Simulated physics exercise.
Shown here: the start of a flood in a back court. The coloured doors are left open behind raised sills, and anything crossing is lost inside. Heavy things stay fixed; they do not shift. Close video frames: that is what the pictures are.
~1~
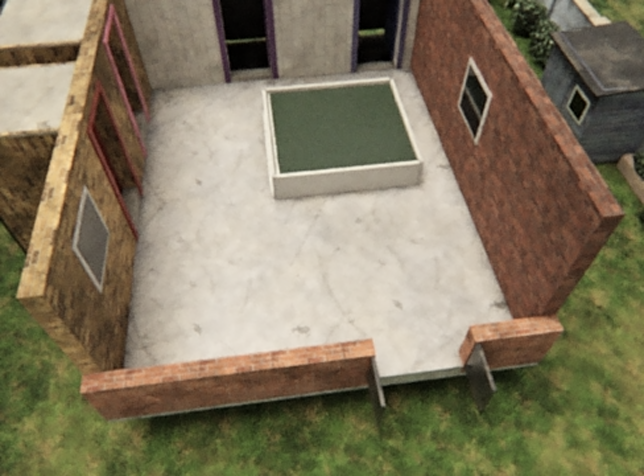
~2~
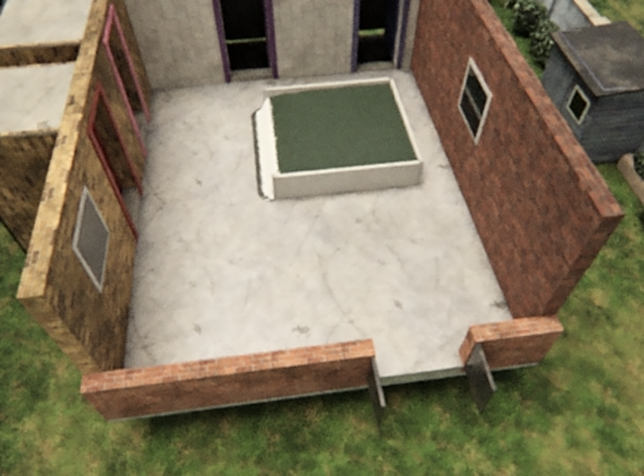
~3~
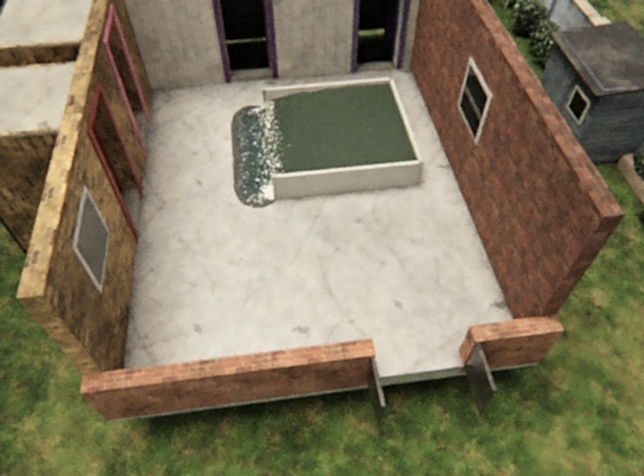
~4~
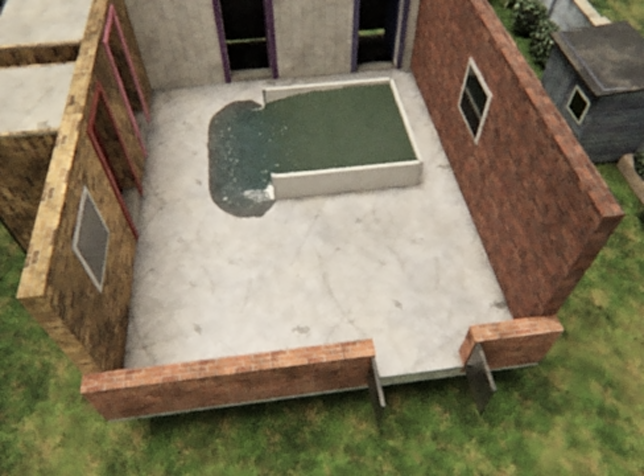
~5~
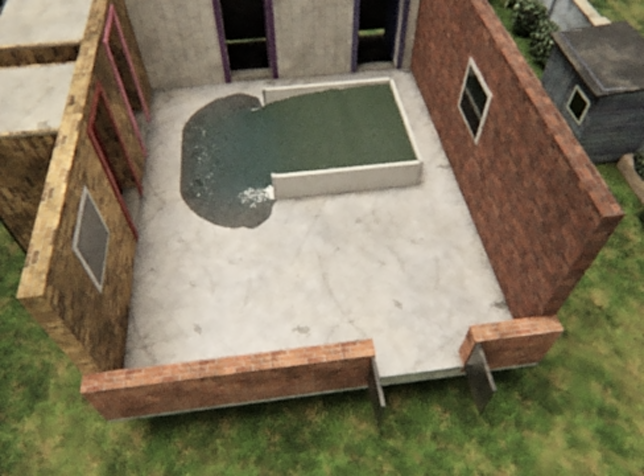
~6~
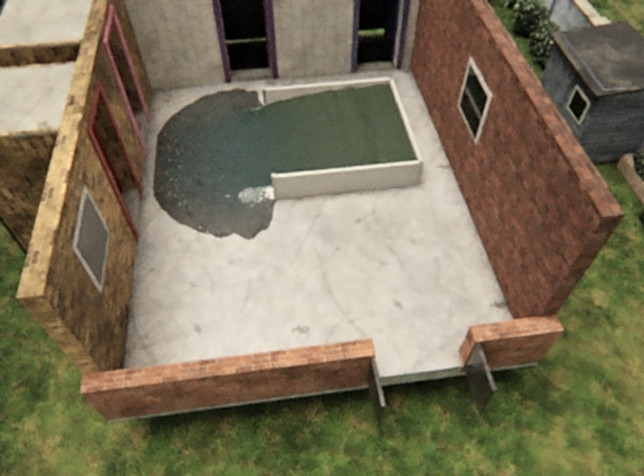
In a walled back court with open coloured doors, a low tank stands whole, then its left side gives way and water pours out, spreading leftward across the pale floor in a widening, rounded dark pool.
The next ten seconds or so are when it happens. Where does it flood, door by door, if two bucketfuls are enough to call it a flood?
At the blue door it floods; at the purple door it does not flood; at the pink door it does not flood; at the red door it does not flood.
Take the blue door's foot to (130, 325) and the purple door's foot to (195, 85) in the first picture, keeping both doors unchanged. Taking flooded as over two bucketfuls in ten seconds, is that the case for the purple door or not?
The purple one tops the limit, as far as I can tell.
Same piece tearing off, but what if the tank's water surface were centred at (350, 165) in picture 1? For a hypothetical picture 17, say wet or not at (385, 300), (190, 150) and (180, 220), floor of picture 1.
Check in sequence: Still parched, soaked through, soaked through.
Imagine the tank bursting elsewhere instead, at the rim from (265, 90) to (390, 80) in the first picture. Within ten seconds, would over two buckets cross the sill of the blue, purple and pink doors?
The blue door tops the limit, the purple door tops the limit and the pink door remains within the limit.
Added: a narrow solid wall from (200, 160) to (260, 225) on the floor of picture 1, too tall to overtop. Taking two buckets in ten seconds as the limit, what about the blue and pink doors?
The blue door exceeds it, the pink door falls short.
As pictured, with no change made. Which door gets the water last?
The door marked blue.
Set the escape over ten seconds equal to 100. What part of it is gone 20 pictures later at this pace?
Estimate: 0 %.
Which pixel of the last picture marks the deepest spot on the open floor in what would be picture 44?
Around (401, 71).
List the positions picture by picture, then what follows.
The first picture shows the tank at (337, 127) is whole and still.
In the second picture, water pours out at (271, 145) and has run to (259, 112).
In the third picture, the front is at (247, 109), out from the gap at (272, 146).
In the fourth picture, the front is at (241, 104), out from the gap at (272, 147).
In the fifth picture, water pours out at (272, 147) and has run to (200, 113).
In the sixth picture, the front is at (162, 199), out from the gap at (272, 147).
A moment on, water covers 30 % of the floor; the blue door not reached, the purple door not reached, the pink door wet at the sill, nothing in, the red door wet at the sill, nothing in.
Next, water covers 30 % of the floor; the blue door not reached, the purple door not reached, the pink door wet at the sill, nothing in, the red door wet at the sill, nothing in.
Then, water covers 45 % of the floor; the blue door not reached, the purple door wet at the sill, nothing in, the pink door wet at the sill, nothing in, the red door wet at the sill, nothing in.
Later, water covers 85 % of the floor; the blue door under two buckets in, the purple door wet at the sill, nothing in, the pink door wet at the sill, nothing in, the red door wet at the sill, nothing in.
In the end, water covers 100 % of the floor; the blue door far over two buckets in, the purple door wet at the sill, nothing in, the pink door wet at the sill, nothing in, the red door wet at the sill, nothing in.
